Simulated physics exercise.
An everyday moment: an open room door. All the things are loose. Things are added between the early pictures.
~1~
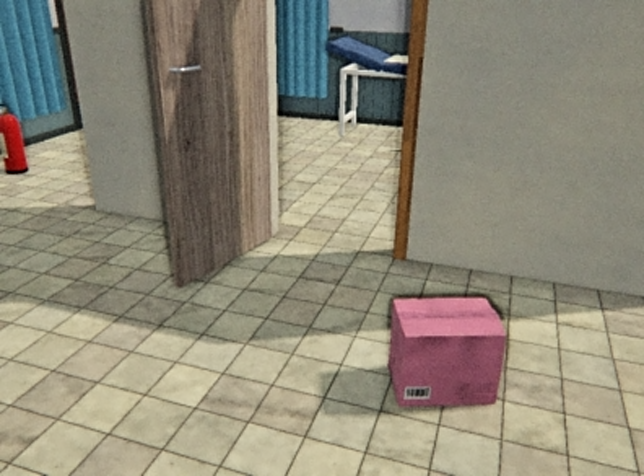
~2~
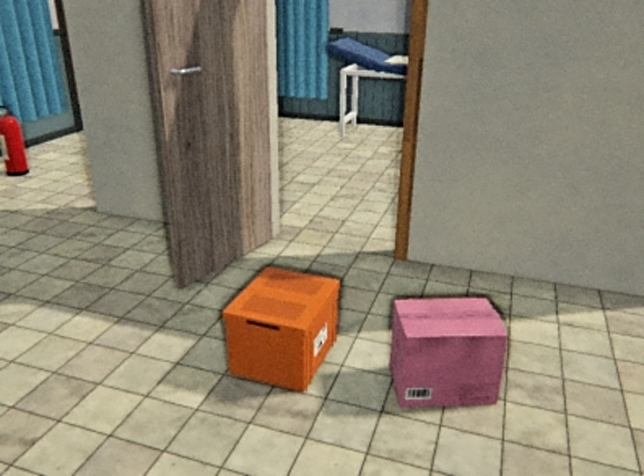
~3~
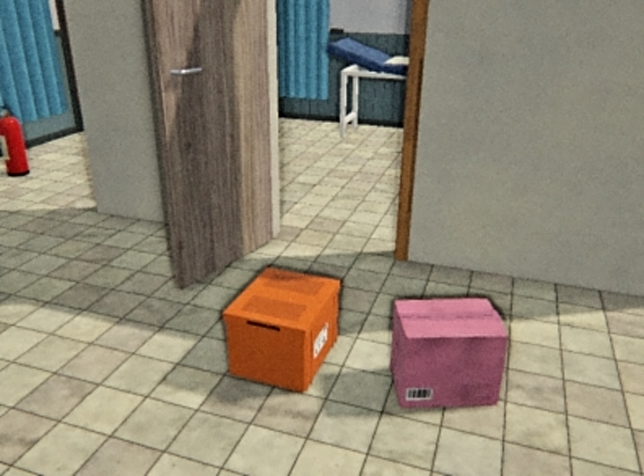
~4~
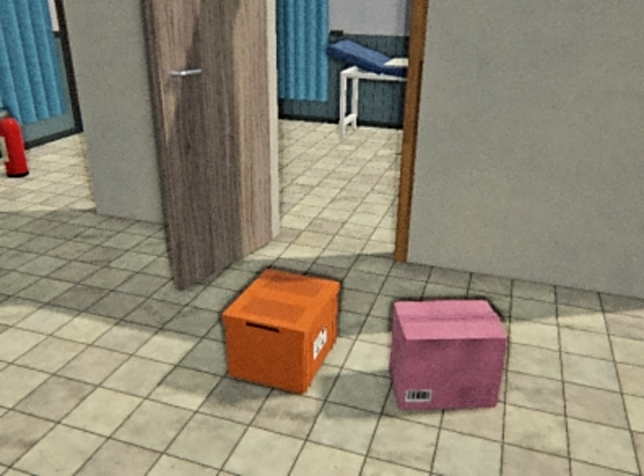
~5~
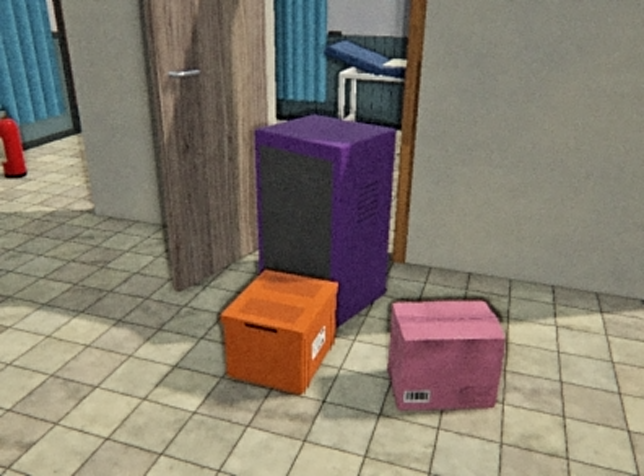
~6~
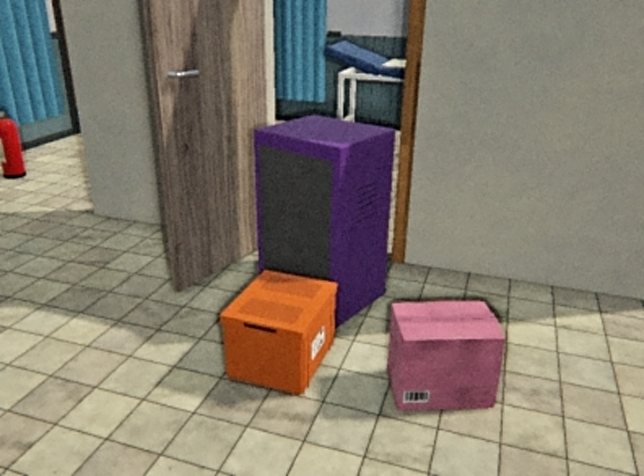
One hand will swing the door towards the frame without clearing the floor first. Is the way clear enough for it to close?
In the end the door is blocked.
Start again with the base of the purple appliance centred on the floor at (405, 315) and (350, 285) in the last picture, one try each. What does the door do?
In the first case it closes; in the second case it is blocked.
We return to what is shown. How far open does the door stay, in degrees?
Some 70° open.
Then, 0.30 s later than the last frame, door at 97°.
Then, 0.50 s later than the last frame, door at 86°.
Then, 0.60 s later than the last frame, door at 80°.
Then, 0.70 s later than the last frame, door at 73°.
When it is over, door at 72°; all 3 as before. End places, in pixels of the last picture, purple appliance near (325, 218).
